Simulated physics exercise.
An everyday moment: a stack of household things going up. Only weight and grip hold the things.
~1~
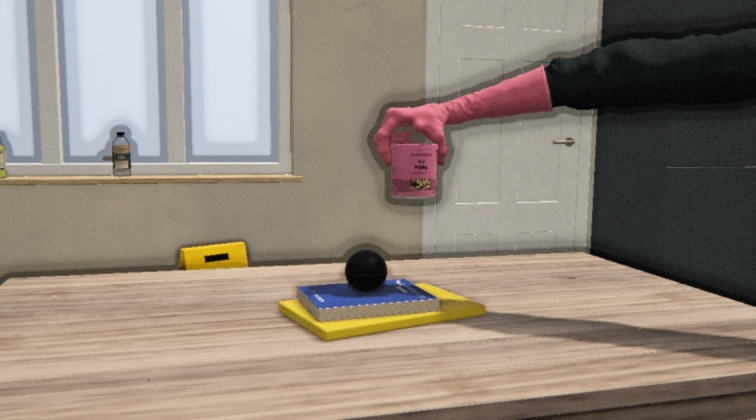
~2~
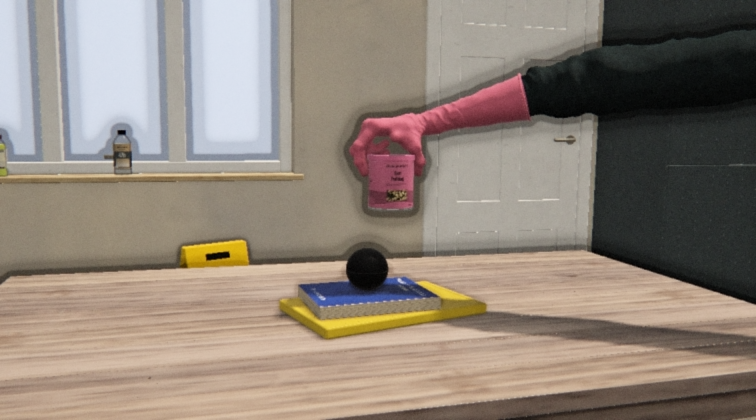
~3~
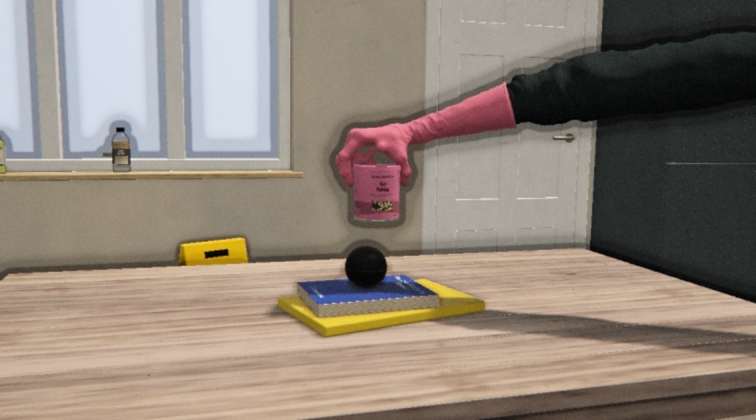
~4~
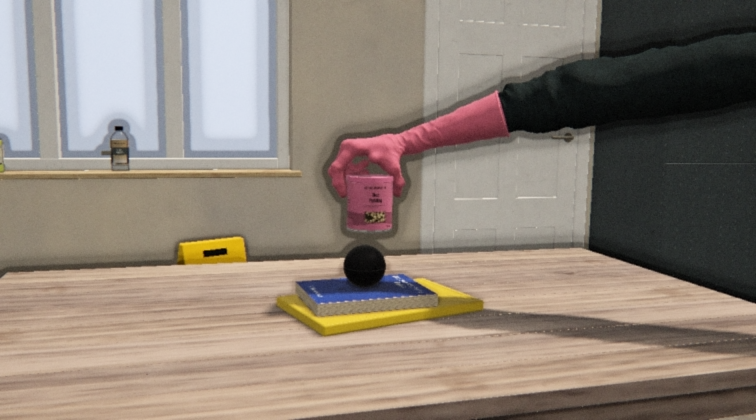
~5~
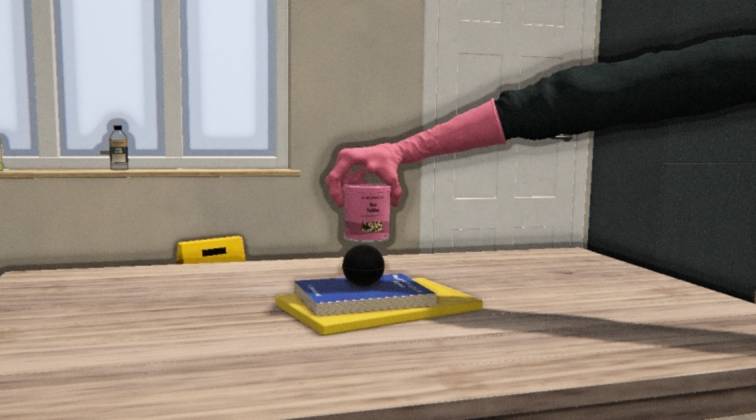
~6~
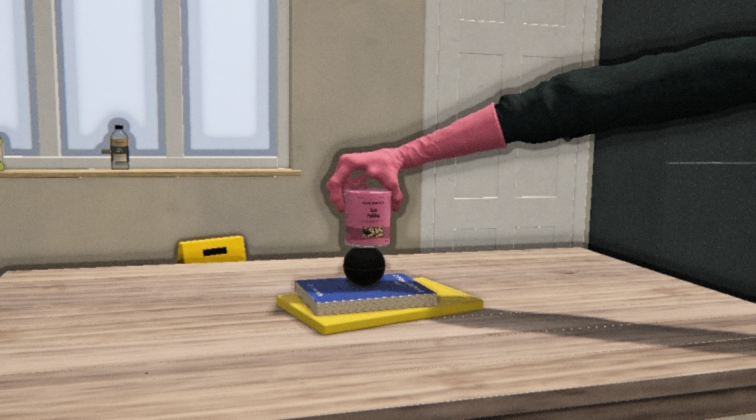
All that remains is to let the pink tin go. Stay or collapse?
As it turns out, it loses its balance.
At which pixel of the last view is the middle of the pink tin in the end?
Near (507, 276).
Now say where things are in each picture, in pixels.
The first frame shows coming down; pink tin (414, 171); blue book (366, 298).
The second frame shows coming down; pink tin (391, 182); yellow tray (383, 306).
The third frame shows coming down; pink tin (377, 192); black ball (366, 267).
The fourth frame shows coming down; pink tin (370, 203); blue book (364, 293).
The fifth frame shows coming down; pink tin (367, 212); yellow tray (379, 303).
The sixth frame shows set down, still held; pink tin (368, 217); black ball (364, 266).
Then, 0.50 s on from there, pink tin turned 56° from how it was put near (403, 228).
Then, 0.70 s on from there, pink tin now fallen.
Then, 0.90 s on from there, things are still on the move.
In the end, fallen, pink tin; the other 3 unmoved. At the end, from the last picture's camera, pink tin near (507, 276). The pile comes apart.
